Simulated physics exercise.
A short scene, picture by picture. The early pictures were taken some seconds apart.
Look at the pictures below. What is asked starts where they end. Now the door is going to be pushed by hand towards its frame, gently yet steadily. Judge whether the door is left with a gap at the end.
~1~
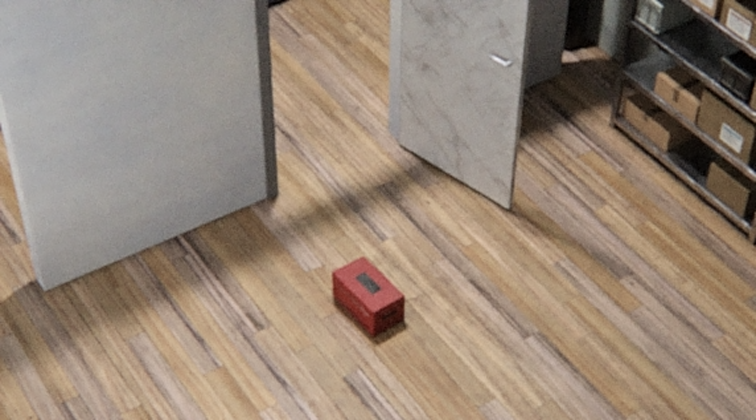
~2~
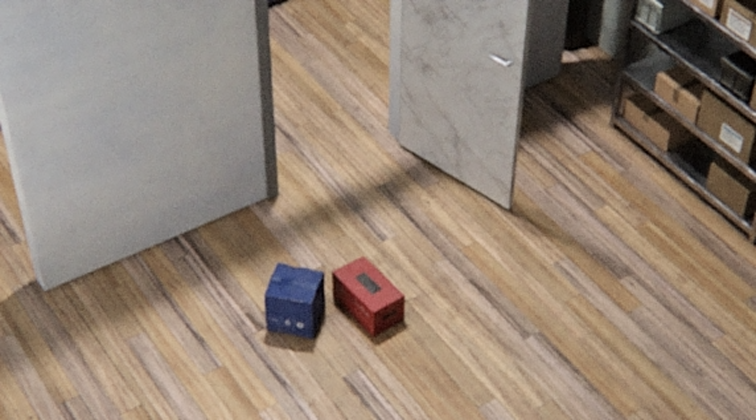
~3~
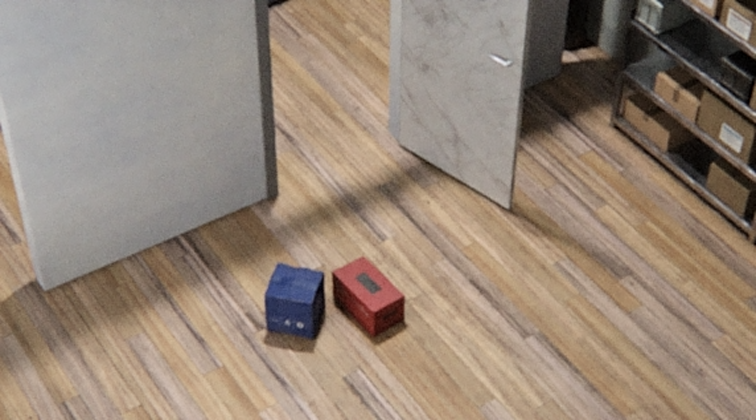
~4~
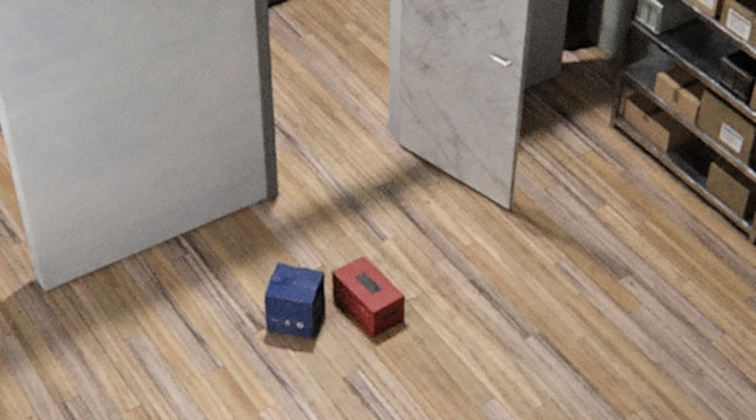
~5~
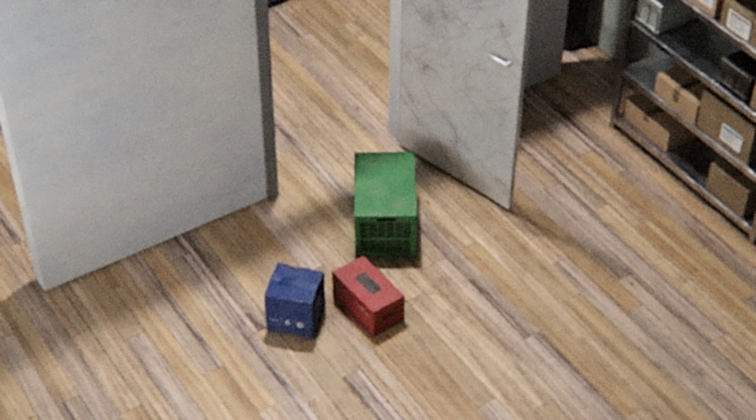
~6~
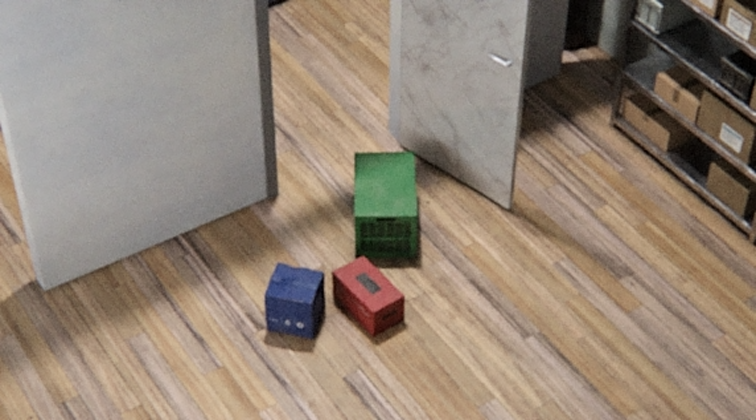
A gap remains.
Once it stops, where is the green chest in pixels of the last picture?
The object ends up somewhere near (364, 205).
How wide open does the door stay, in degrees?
Roughly 55°.
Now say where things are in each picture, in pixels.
Door wide open and still, in the first picture.
Door wide open and still; blue box (295, 301); red toolbox (368, 296), in the second picture.
Door wide open and still; blue box (295, 301); red toolbox (368, 296), in the third picture.
Door wide open and still; blue box (295, 301); red toolbox (368, 296), in the fourth picture.
Door wide open and still; blue box (295, 301); red toolbox (368, 296), in the fifth picture.
Door wide open and still; green chest (385, 204); blue box (295, 301), in the sixth picture.
Then, 0.50 s past the last view, door 93° open.
Then, 0.90 s past the last view, door 71° open.
Then, 1.10 s past the last view, door 61° open; green chest displaced a little near (379, 206).
Then, 1.30 s past the last view, door 57° open; green chest displaced a little near (369, 205).
Finally, door 54° open; all 3 still in place. Final places as the last picture's camera would see them, green chest near (364, 205).
